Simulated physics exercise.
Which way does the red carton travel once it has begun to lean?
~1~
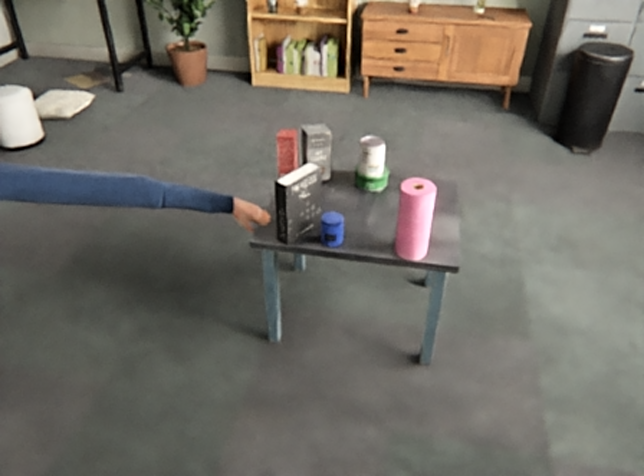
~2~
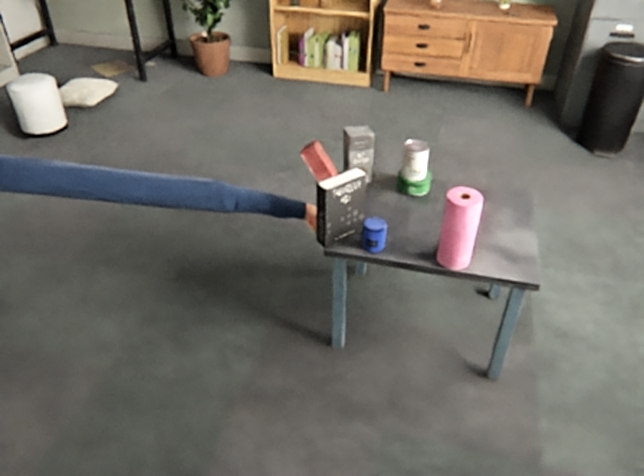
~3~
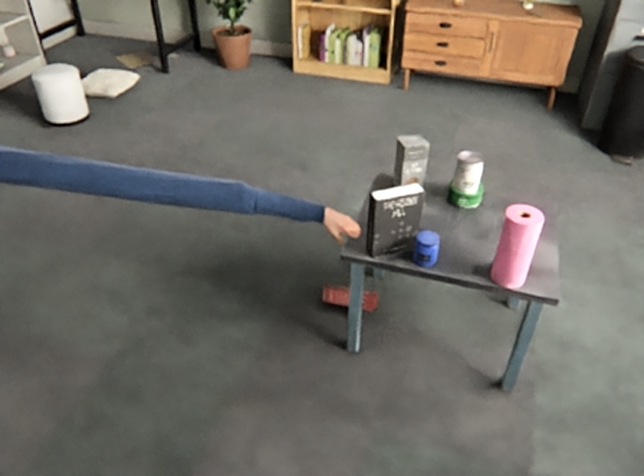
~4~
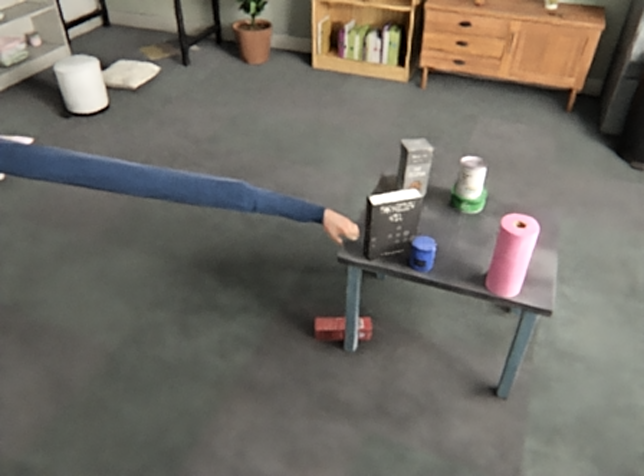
It moves down, dropping off the left side of the table to the floor, where it lies on its side.
